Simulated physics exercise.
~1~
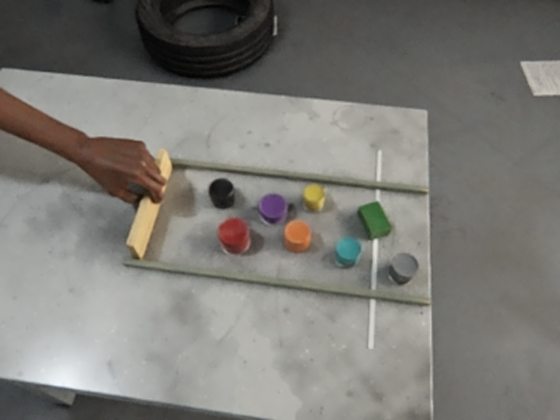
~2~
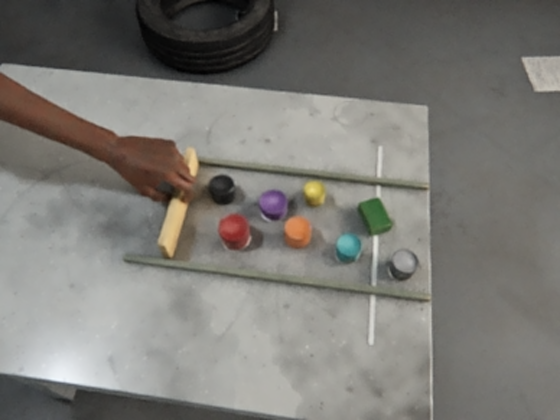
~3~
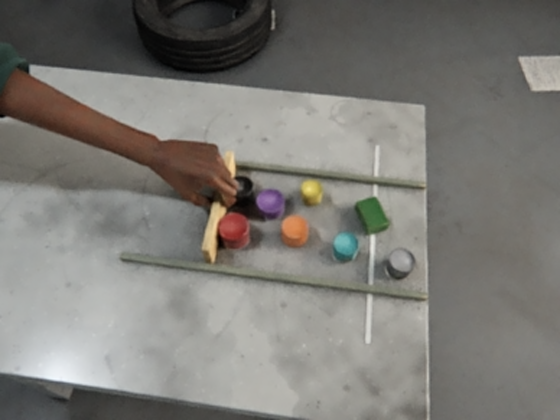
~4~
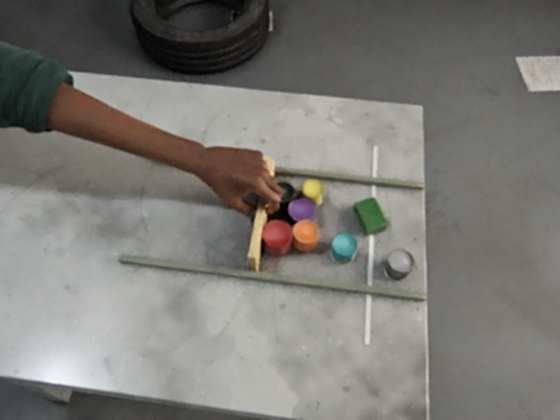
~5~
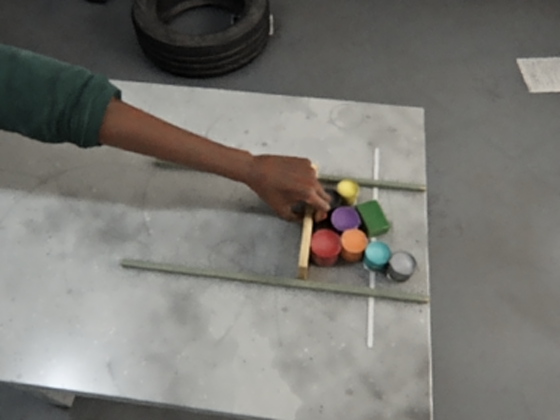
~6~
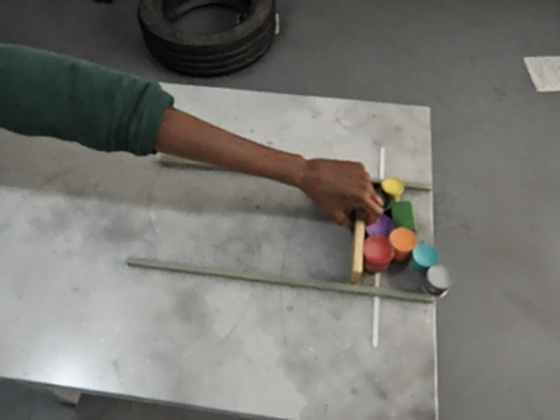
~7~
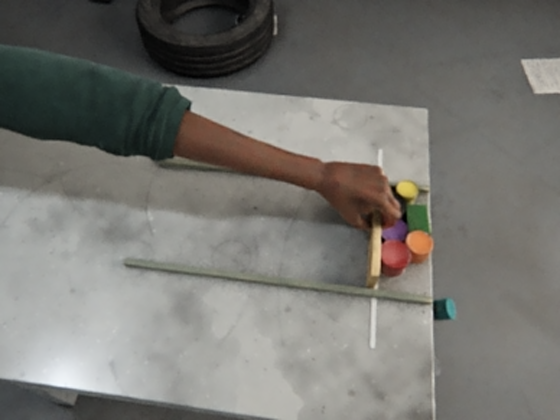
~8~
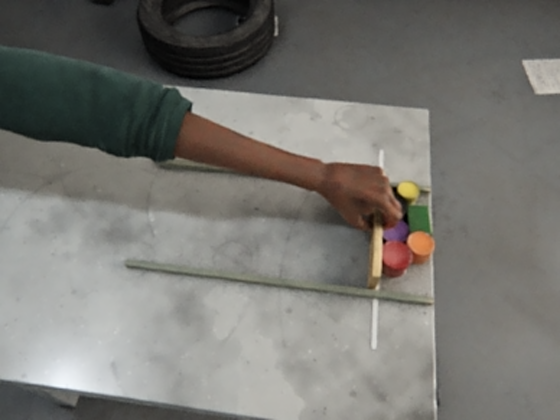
On a grey table, a hand slid a wooden board to the right between two long sticks, gathering colourful little pots and a green block ahead of it, until the grey and turquoise pots dropped off the end and the rest stayed bunched near the edge.
